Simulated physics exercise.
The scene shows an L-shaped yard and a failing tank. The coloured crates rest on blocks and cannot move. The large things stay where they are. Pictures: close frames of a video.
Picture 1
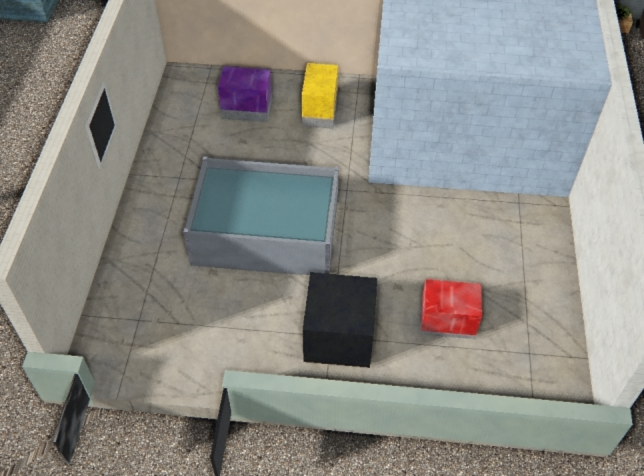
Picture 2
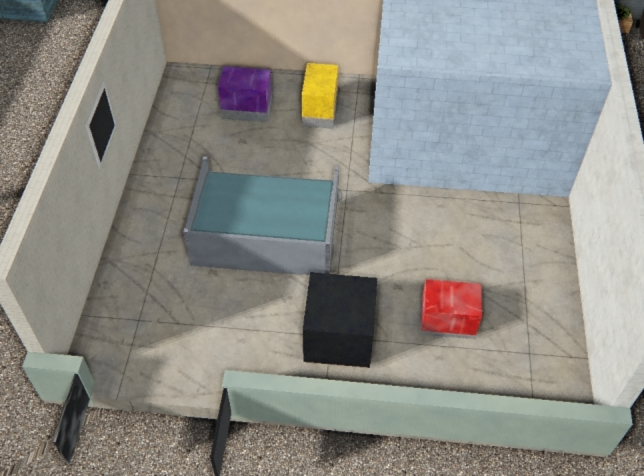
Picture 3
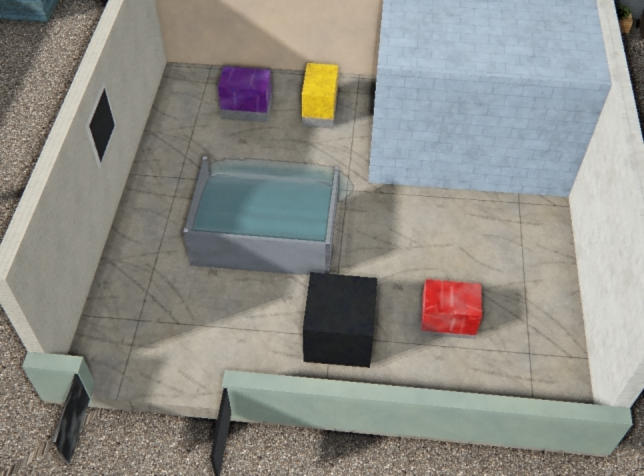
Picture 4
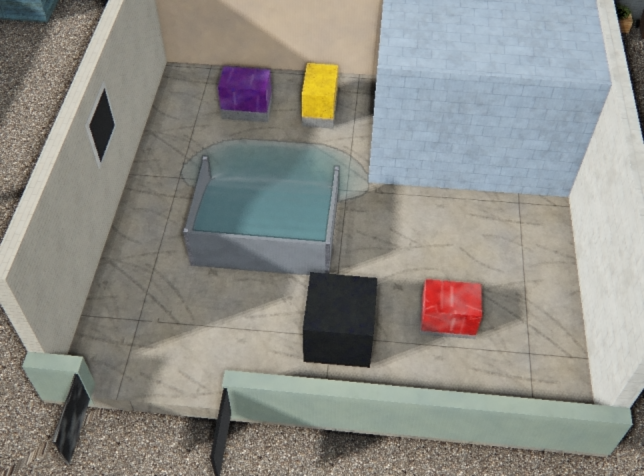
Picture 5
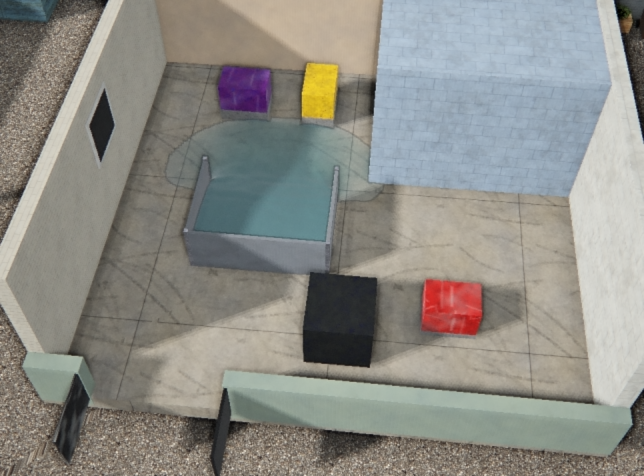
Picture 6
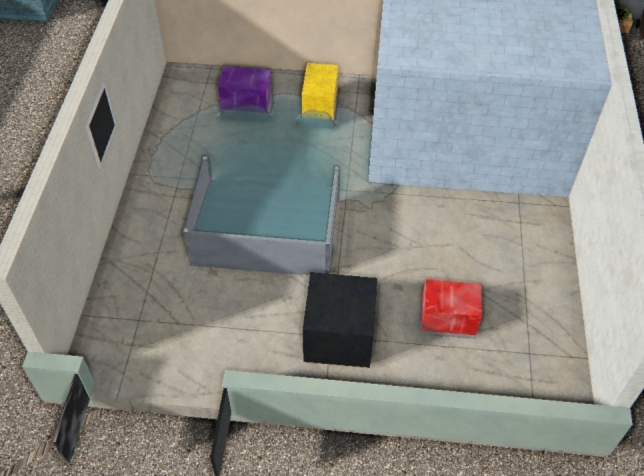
Teal water in an open grey tank, left of centre in a walled, stone-floored yard seen from high above, sits level at first, then pours out as the tank's far side opens. Purple and yellow blocks stand beyond it, black and red ones nearer the viewer, and a pale blue brick block fills the right rear. The water spreads in a thin, rounded sheet toward the purple and yellow blocks, while the camera stays still.
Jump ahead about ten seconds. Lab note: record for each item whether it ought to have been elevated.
Red crate: Safe. Purple crate: Not safe. Yellow crate: Not safe.
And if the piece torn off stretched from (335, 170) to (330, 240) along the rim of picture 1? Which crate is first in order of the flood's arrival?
The red one.
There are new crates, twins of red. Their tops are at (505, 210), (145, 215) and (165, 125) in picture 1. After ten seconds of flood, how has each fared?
Result, in sequence: Is missed, is inundated, is inundated.
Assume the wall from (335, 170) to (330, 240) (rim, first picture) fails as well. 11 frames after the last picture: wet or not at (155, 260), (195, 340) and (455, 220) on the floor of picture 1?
Going through them in turn: Still unsoaked, then still unsoaked, then reached by the flood.
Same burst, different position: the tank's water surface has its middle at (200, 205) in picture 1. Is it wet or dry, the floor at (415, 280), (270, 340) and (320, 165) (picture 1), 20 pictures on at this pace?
First unwetted; next unwetted; last drenched.
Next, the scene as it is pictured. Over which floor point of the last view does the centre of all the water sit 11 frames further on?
The centre of mass sits at about (267, 139).
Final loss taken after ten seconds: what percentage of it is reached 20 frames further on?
Share gone by then: About 0 %.
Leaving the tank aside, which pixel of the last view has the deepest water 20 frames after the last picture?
My estimate is about (220, 66).
A moment on, water covers 30 % of the floor; the red crate not reached, the purple crate water round its plinth, the yellow crate water round its plinth.
Next, water covers 30 % of the floor; the red crate not reached, the purple crate water round its plinth, the yellow crate water round its plinth.
Then, water covers 40 % of the floor; the red crate not reached, the purple crate water round its plinth, the yellow crate water round its plinth.
Later, water covers 65 % of the floor; the red crate water round its plinth, the purple crate water round its plinth, the yellow crate water round its plinth.
In the end, water covers 75 % of the floor; the red crate stayed above the water, the purple crate was topped, the yellow crate was topped.
